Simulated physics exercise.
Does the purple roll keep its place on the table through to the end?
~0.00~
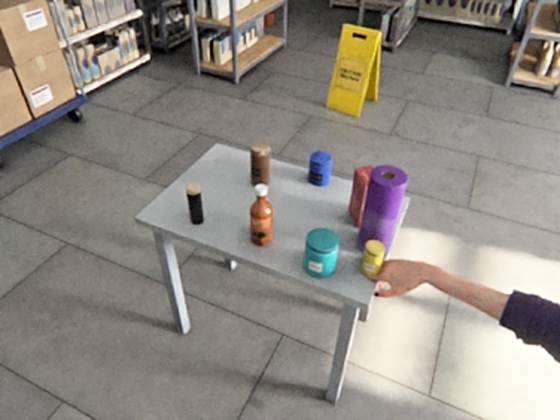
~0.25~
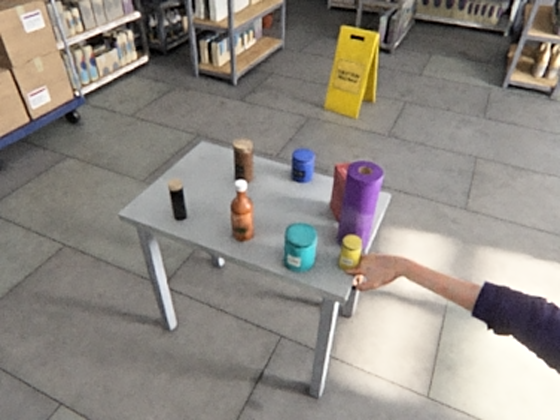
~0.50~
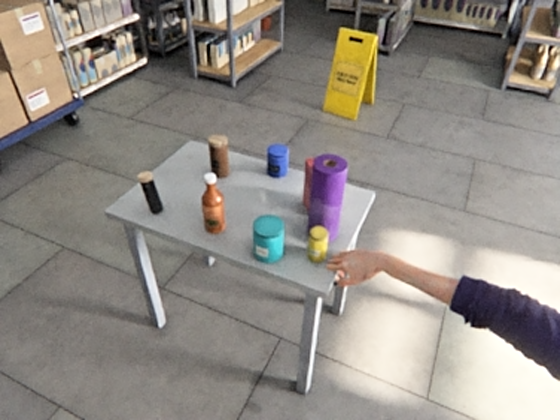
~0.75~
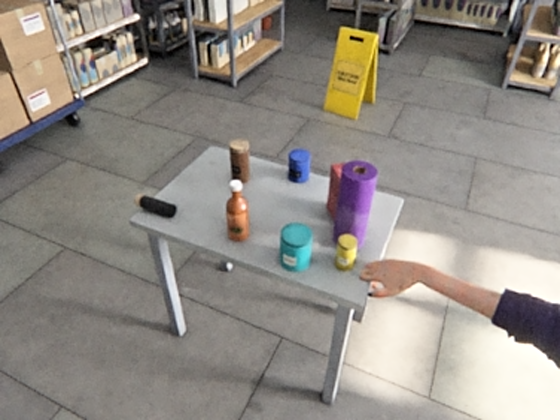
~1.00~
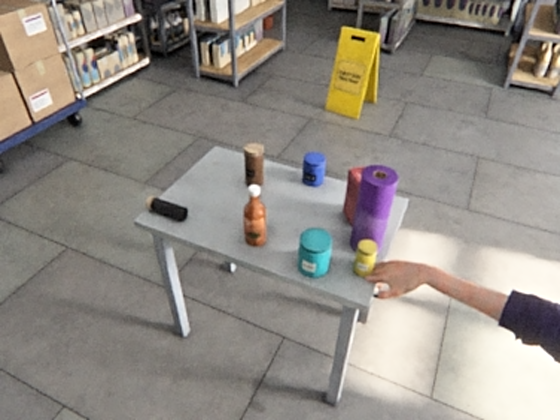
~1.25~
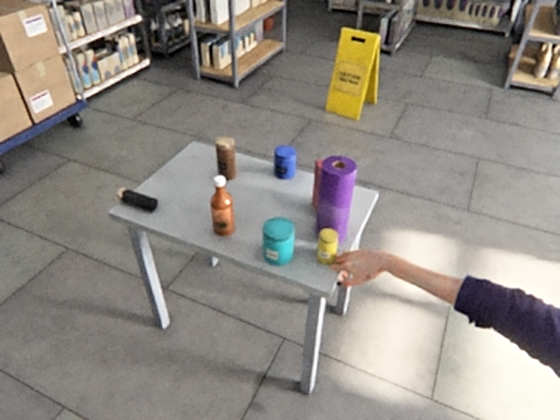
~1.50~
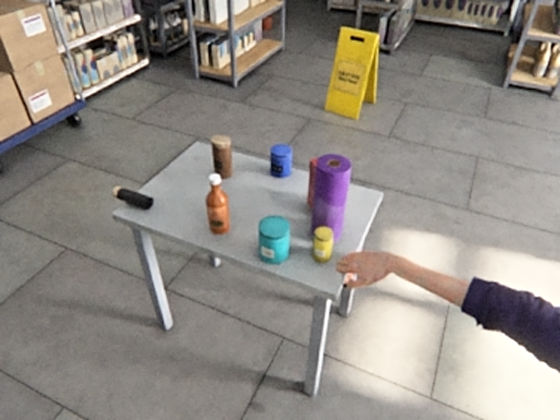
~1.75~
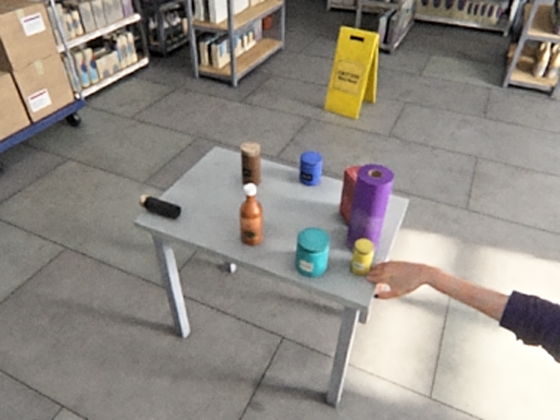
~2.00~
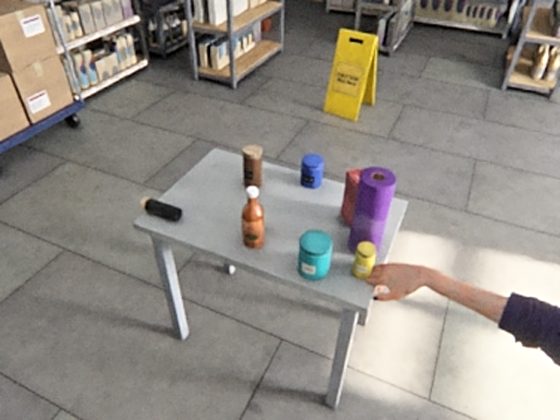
Yes, the purple roll stays put on the table, still standing upright near the right side at the end.
